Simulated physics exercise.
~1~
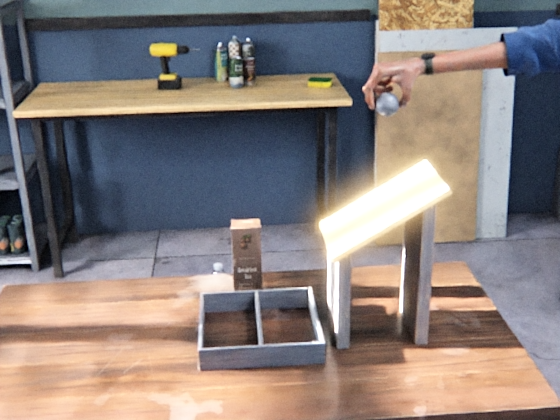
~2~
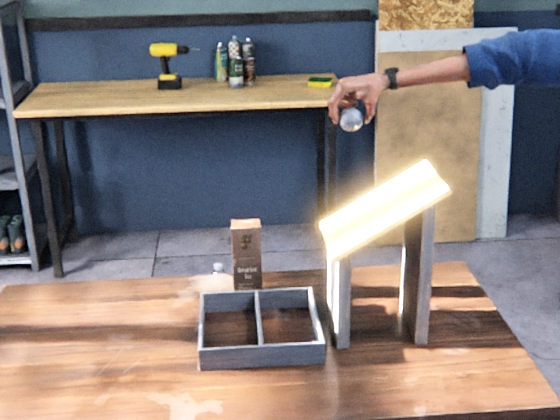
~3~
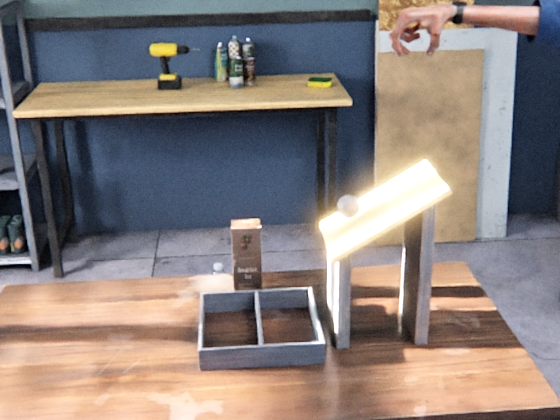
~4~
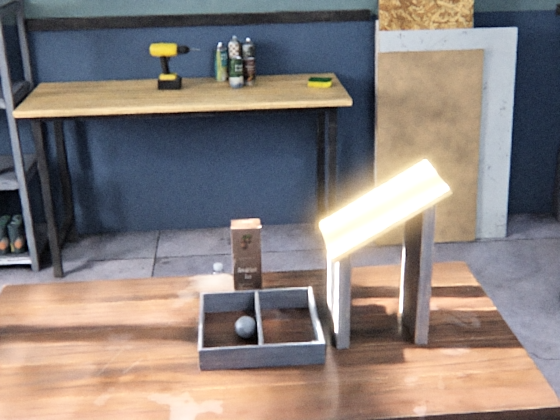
A hand drops a grey ball onto a sloping board, and it ends in the tray's farther bay.
